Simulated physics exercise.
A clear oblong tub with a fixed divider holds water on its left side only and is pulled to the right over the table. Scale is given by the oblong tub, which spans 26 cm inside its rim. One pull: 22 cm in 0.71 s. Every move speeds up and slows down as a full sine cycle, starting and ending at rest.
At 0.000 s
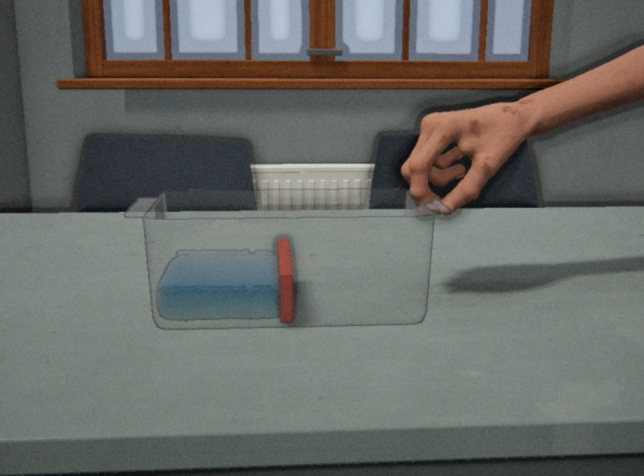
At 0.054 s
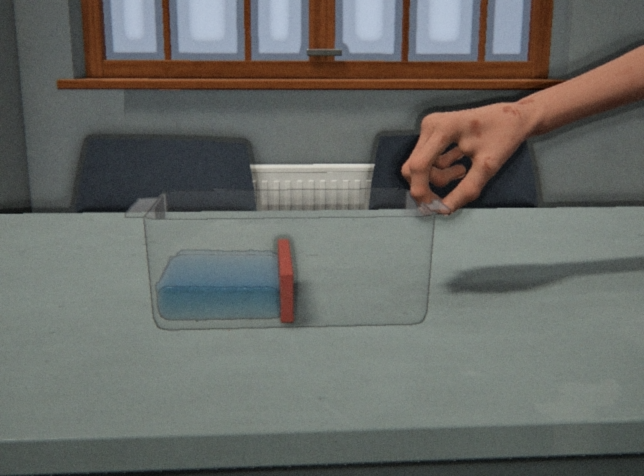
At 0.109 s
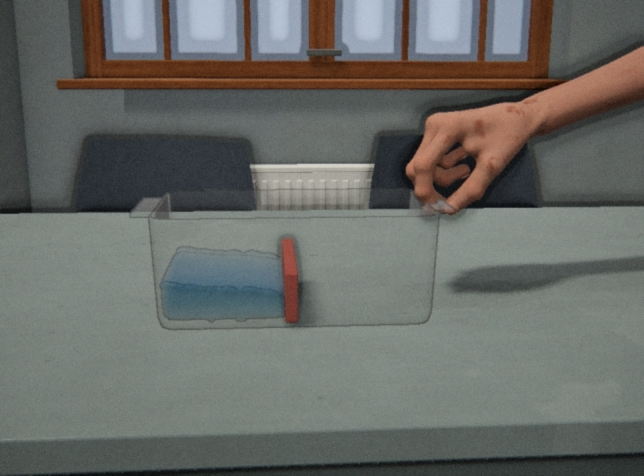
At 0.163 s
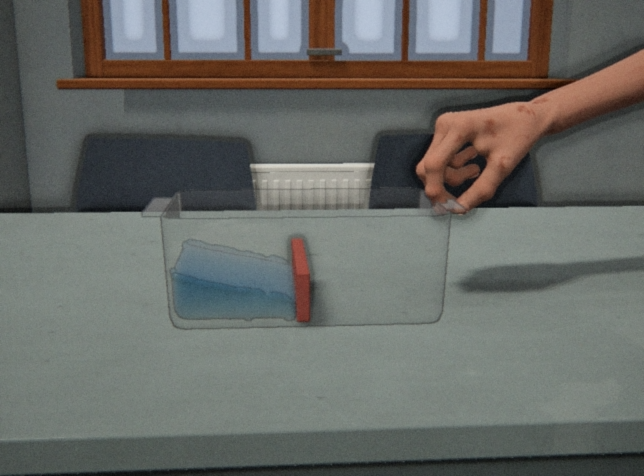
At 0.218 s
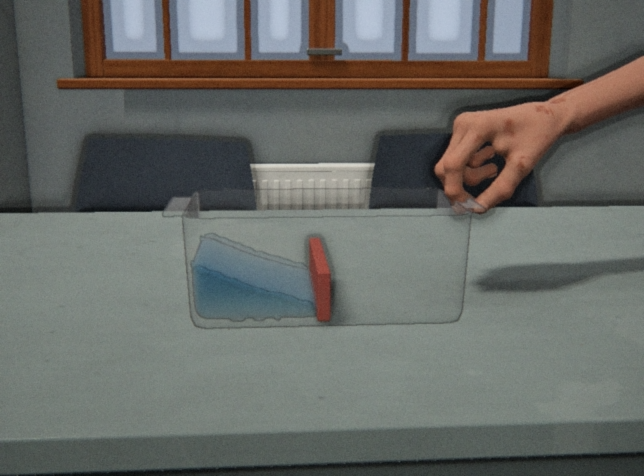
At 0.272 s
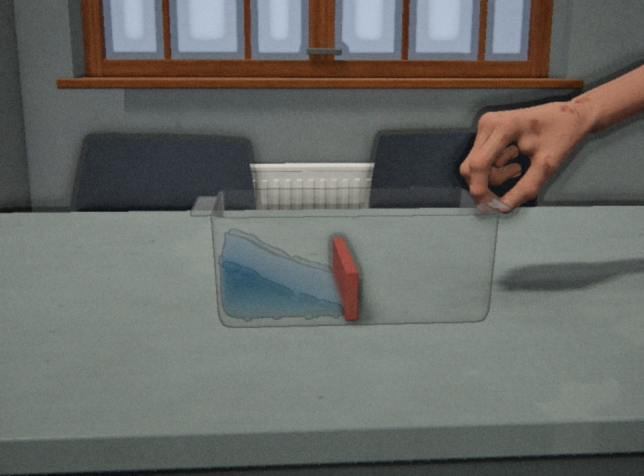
On a grey table below a window, a hand pulled a clear tub to the right, slowly and then faster, and the blue liquid left of its red divider sloped up toward the left side.
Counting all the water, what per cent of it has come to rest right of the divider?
My estimate is 19 per cent.
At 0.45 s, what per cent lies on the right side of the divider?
0 per cent or thereabouts.
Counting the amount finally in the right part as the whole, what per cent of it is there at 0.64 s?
My estimate is about 90 in a hundred.
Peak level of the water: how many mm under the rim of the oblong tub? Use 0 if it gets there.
It peaks some 35 mm below the rim.
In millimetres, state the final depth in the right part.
I'd estimate close to 6 millimetres of depth.
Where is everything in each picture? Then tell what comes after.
It has moved 0.0 cm; in the oblong tub the surface runs from (162, 268) to (279, 267), rim (420, 203); the top of the divider is at (286, 276), in the first frame.
It has moved 0.1 cm; in the oblong tub the surface runs from (163, 268) to (280, 268), in the second frame.
It has moved 0.5 cm; in the oblong tub the surface runs from (167, 264) to (284, 270), in the third frame.
It has moved 1.6 cm; in the oblong tub the surface runs from (177, 256) to (295, 276), in the fourth frame.
It has moved 3.5 cm; in the oblong tub the surface runs from (195, 248) to (298, 277), in the fifth frame.
It has moved 6.1 cm; in the oblong tub the surface runs from (221, 244) to (316, 276), in the sixth frame.
After 0.45 s it has gone 17 cm; 0 per cent is on the right side and 0 is out of the oblong tub.
After 0.64 s it has gone 22 cm; 16 per cent is on the right side and 0 is out of the oblong tub.
After 0.82 s it has gone 22 cm; 17 per cent is on the right side and 0 is out of the oblong tub.
After 1.00 s it has gone 22 cm; 17 per cent is on the right side and 0 is out of the oblong tub.
In the end 19 per cent is on the right side and 0 is out of the oblong tub.
